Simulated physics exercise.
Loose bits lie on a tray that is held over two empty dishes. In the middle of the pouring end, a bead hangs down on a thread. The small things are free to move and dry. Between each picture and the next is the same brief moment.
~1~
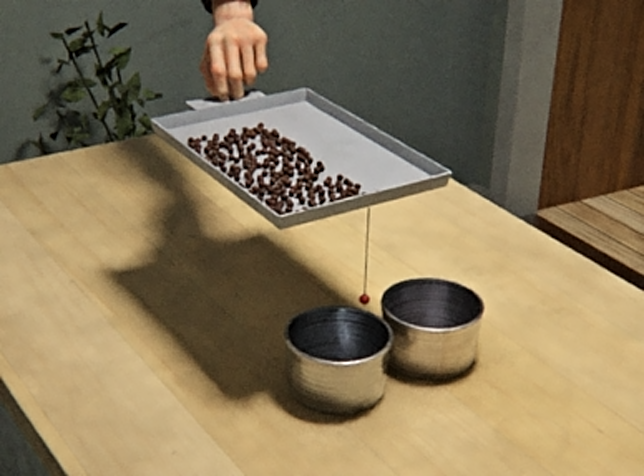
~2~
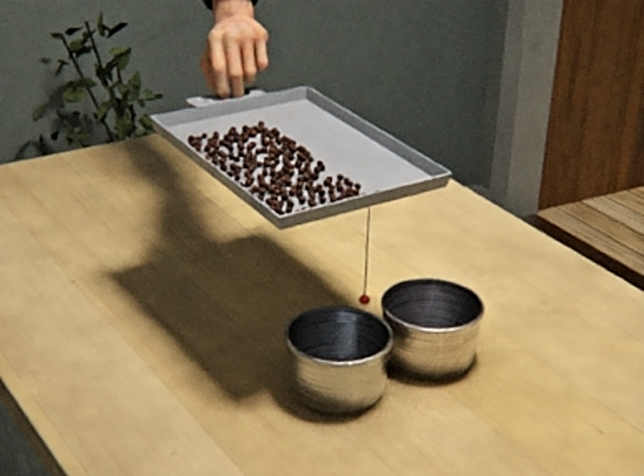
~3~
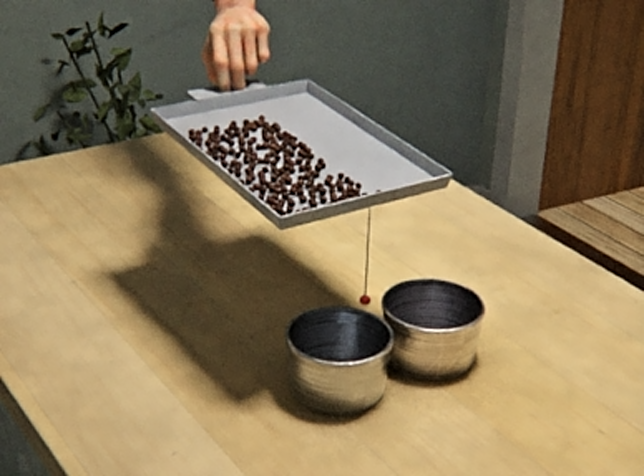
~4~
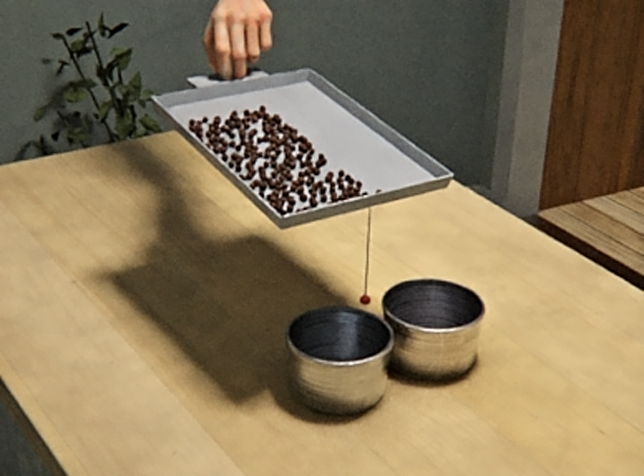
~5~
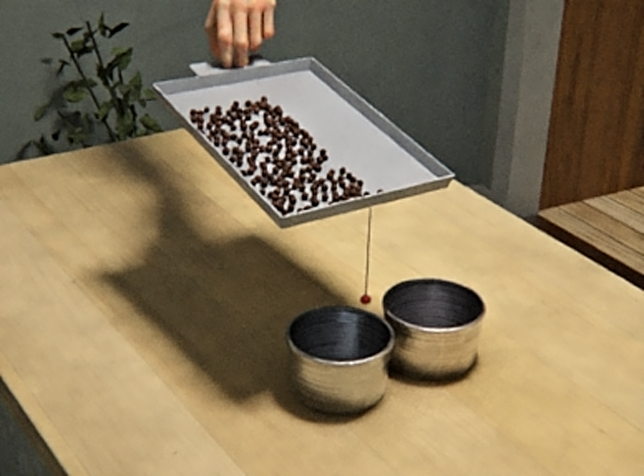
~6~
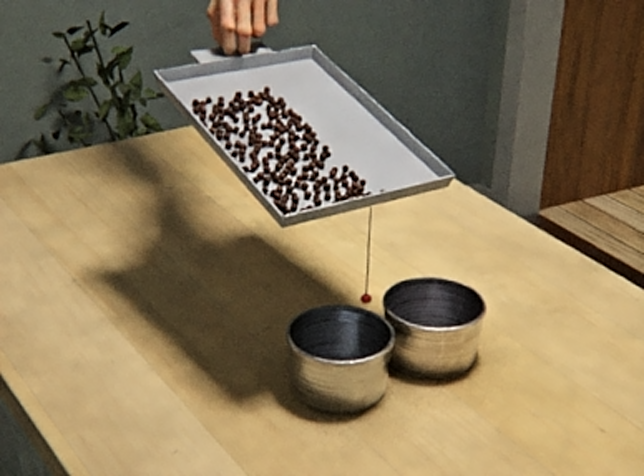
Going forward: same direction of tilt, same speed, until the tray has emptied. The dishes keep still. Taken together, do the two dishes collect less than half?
Most reaches the dishes.
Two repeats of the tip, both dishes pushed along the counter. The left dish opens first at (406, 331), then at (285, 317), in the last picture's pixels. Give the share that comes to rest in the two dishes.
Roughly 60 % and 0 %.
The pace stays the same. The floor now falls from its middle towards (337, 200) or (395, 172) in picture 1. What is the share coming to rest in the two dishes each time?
About 60 %, then 80 %.
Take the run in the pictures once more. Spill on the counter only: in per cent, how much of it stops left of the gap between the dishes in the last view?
I'd put it at close to 30 per cent.
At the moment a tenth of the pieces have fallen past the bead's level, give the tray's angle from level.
Somewhere around 85 degrees.
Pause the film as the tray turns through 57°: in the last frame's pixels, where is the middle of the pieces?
I'd mark the middle close to (345, 185).
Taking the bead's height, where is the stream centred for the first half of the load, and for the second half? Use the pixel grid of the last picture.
I'd put it at roughly (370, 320), and after that at roughly (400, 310).
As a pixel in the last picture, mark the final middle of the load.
(371, 372).
Just after the last frame, tray tipped steeply; almost all on the tray; just a few in the left dish; just a few outside both.
A moment on, tray tipped right over; roughly a quarter on the tray; roughly a quarter in the left dish; about a tenth in the right dish; roughly a quarter outside both; roughly a quarter in the air.
Further on, tray tipped past a quarter turn; roughly a third in the left dish; roughly a third in the right dish; roughly a quarter outside both.
When it is over, tray tipped past a quarter turn; roughly a third in the left dish; roughly a third in the right dish; roughly a quarter outside both.
